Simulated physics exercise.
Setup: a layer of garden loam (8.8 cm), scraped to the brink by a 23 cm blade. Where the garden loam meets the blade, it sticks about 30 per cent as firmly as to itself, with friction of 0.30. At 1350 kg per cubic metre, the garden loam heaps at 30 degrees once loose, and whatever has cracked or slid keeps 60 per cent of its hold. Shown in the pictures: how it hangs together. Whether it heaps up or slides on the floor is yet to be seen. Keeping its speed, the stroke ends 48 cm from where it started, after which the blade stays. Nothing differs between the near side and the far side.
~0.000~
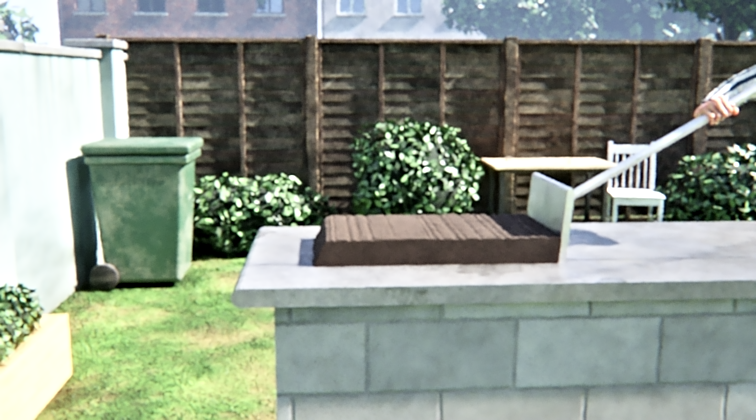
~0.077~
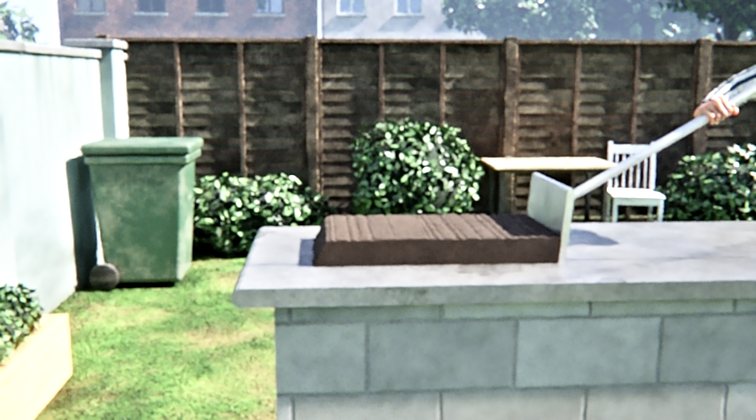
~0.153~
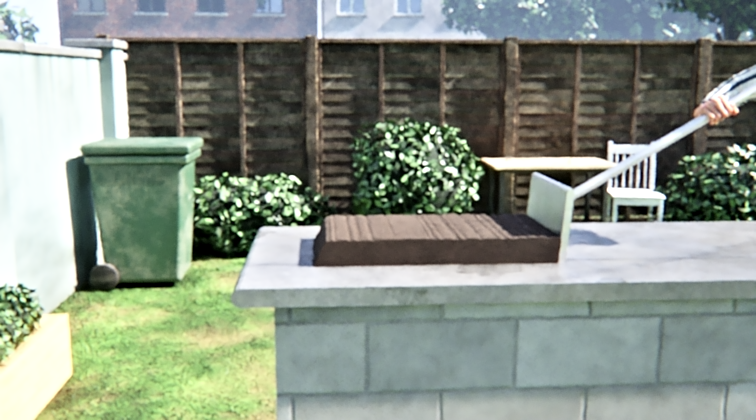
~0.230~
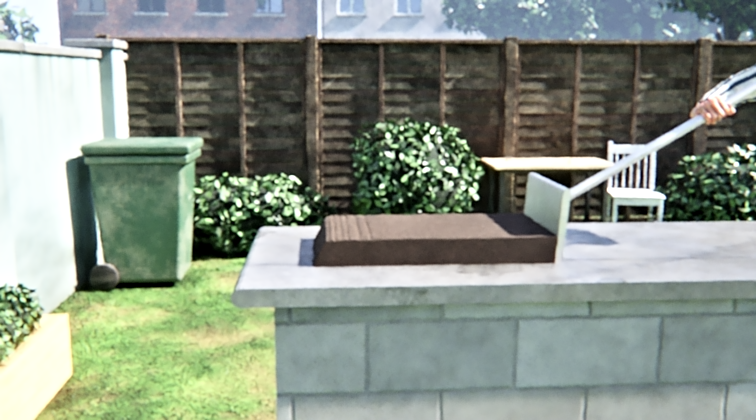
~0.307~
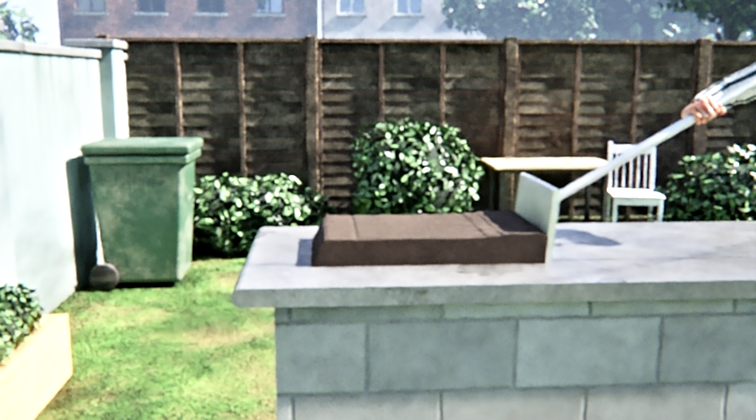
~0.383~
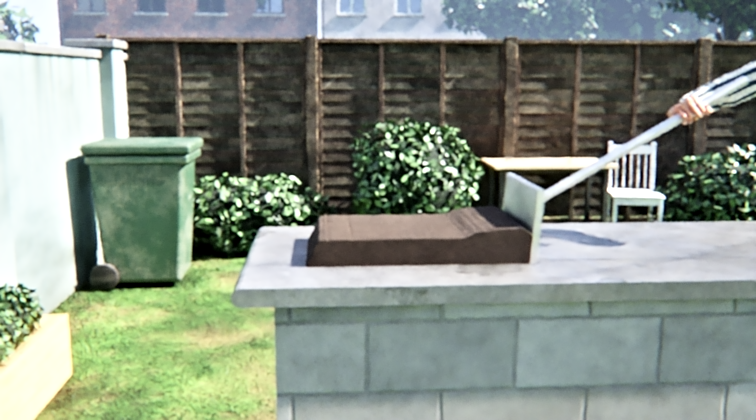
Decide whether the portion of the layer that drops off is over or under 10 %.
It ends up greater than 10 %.
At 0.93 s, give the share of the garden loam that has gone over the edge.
About 0 percent.
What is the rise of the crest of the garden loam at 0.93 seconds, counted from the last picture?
About 2 cm.
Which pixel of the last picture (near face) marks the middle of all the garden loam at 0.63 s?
Look near (384, 251) in the final picture.
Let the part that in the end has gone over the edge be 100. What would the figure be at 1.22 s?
Estimate: Near 80 %.
By 0.63 s, 0 % has gone over the edge.
By 0.93 s, 0 % has gone over the edge.
By 1.22 s, 16 % has gone over the edge.
By 1.51 s, 21 % has gone over the edge.
By 1.61 s, at the end, 21 % has gone over the edge.
